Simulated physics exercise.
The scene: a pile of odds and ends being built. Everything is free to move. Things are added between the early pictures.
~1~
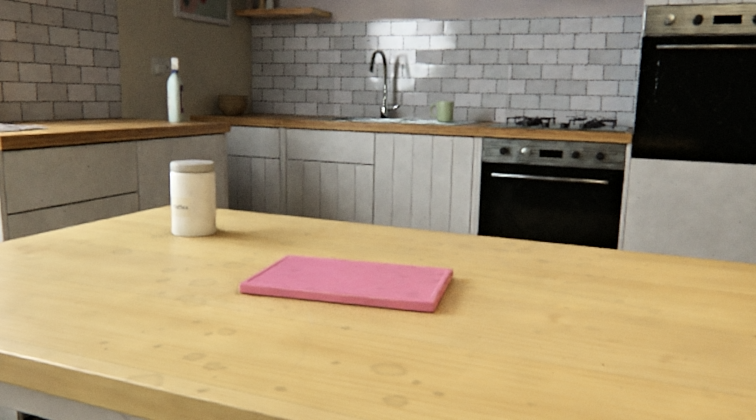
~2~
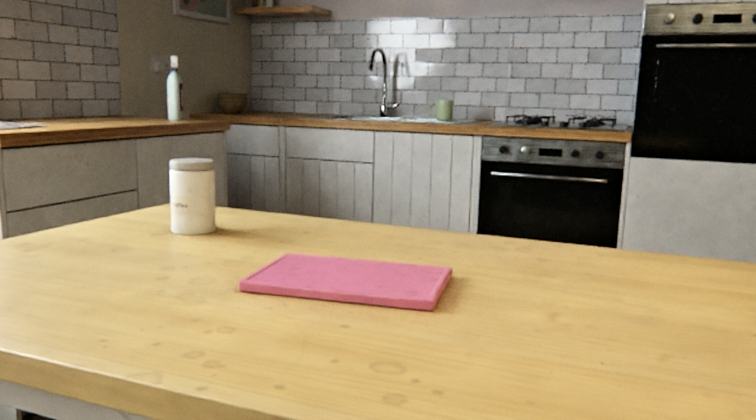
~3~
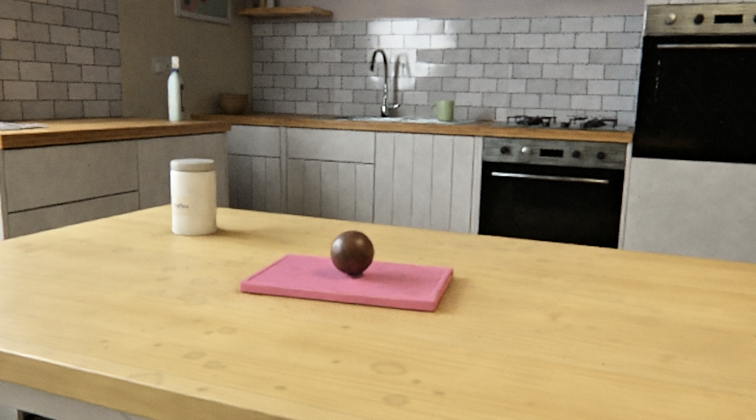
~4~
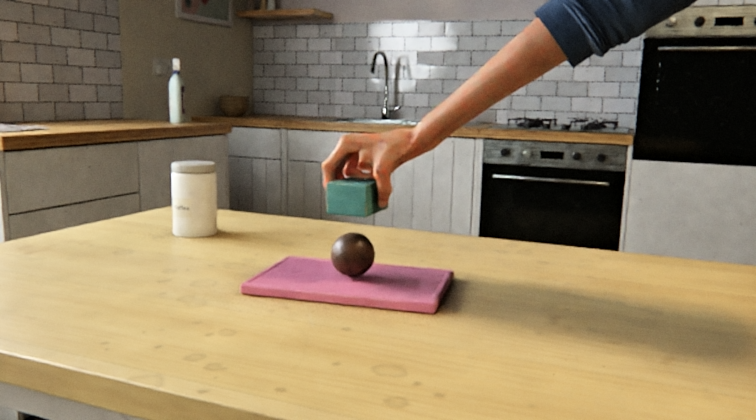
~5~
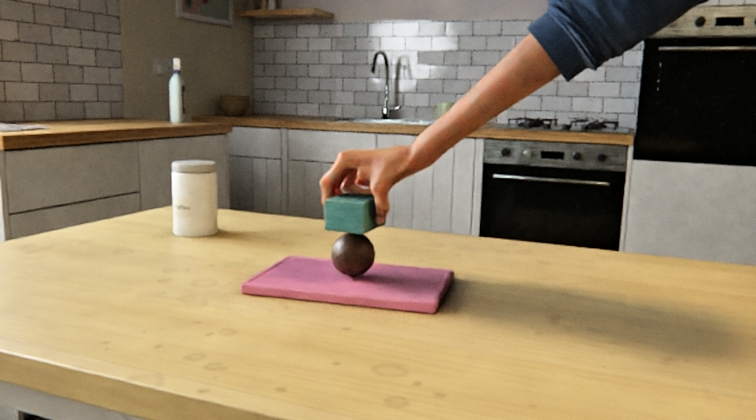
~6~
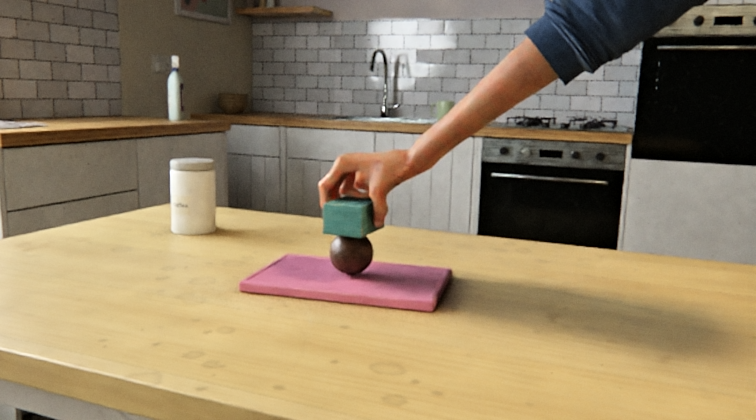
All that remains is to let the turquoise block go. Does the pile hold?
Here the pile gives way.
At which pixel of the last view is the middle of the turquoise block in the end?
Around (481, 282).
Then, 0.40 s after the last picture, turquoise block tipped 47° from how it was near (381, 226).
Then, 0.50 s after the last picture, turquoise block now fallen.
Then, 0.80 s after the last picture, things are still on the move.
At rest, fallen, turquoise block; the other 3 in place. Seen from the same camera at the end, turquoise block near (481, 282). The pile loses its balance.
